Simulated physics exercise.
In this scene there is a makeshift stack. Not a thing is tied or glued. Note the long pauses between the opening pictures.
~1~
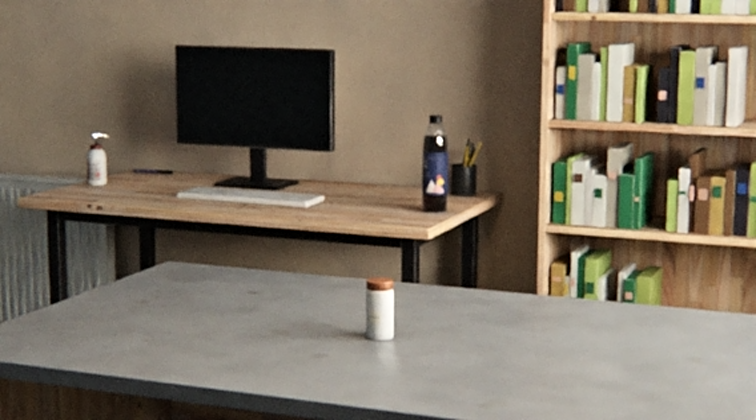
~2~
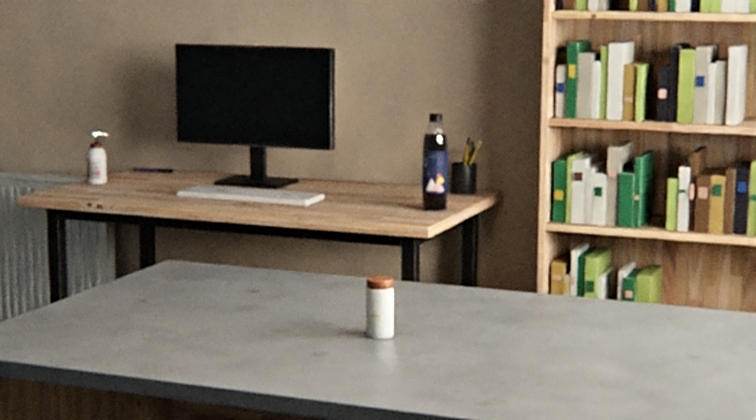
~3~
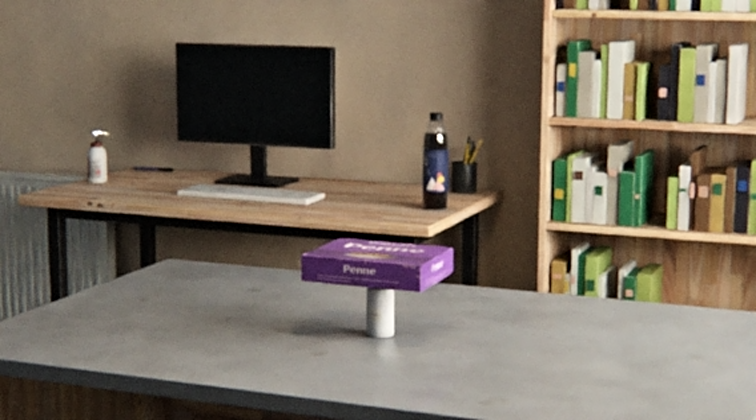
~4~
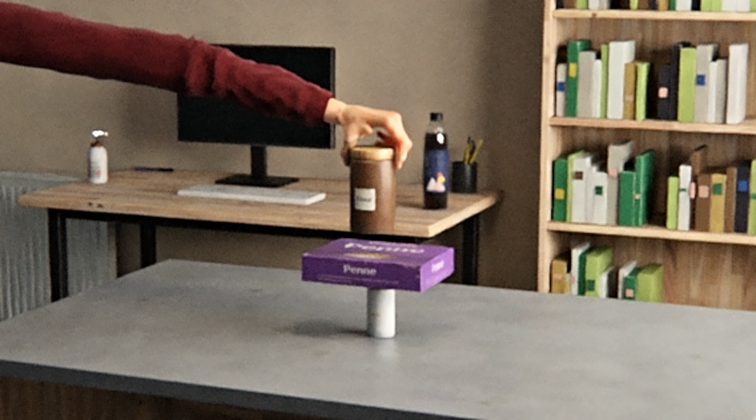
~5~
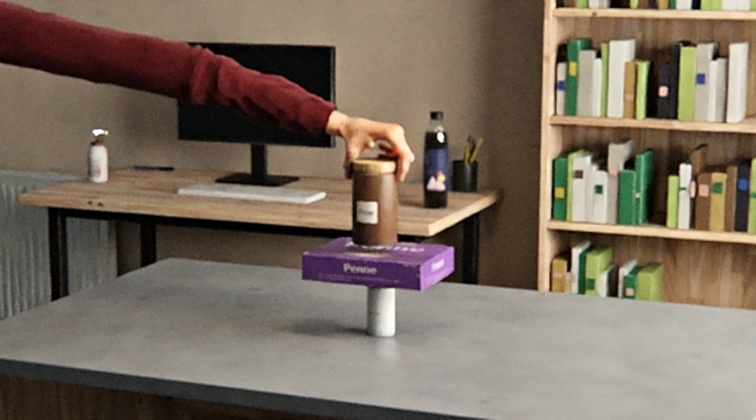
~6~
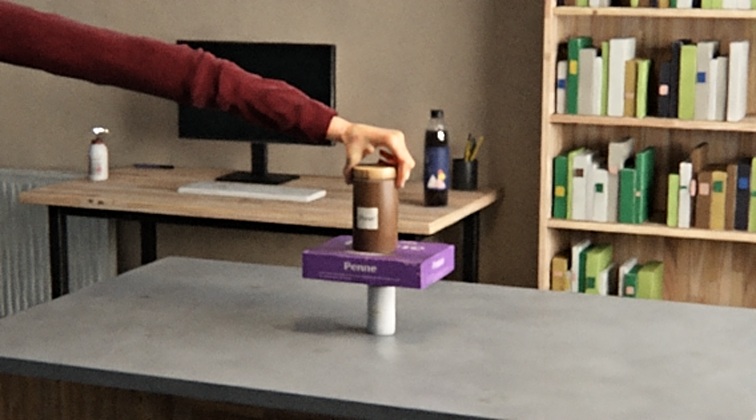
A hand lowers a brown jar onto a purple packet resting on a small white container.
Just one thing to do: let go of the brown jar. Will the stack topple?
No, it stays put.
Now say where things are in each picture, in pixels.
In the first frame, the last thing is not in view yet.
In the second frame, the last thing is not in view yet.
In the third frame, the last thing is not in view yet; purple packet (378, 264).
The fourth frame shows coming down; brown jar (373, 189); purple packet (379, 264).
The fifth frame shows coming down; brown jar (375, 202); purple packet (379, 263).
The sixth frame shows in place under the hand; brown jar (375, 208); purple packet (379, 261).
Then, 0.80 s past the last view, nothing moves.
Then, 1.70 s past the last view, brown jar resting near (375, 208).
Finally, all 3 still in place. Final places as the last picture's camera would see them, brown jar near (375, 208). The stack keeps its balance.
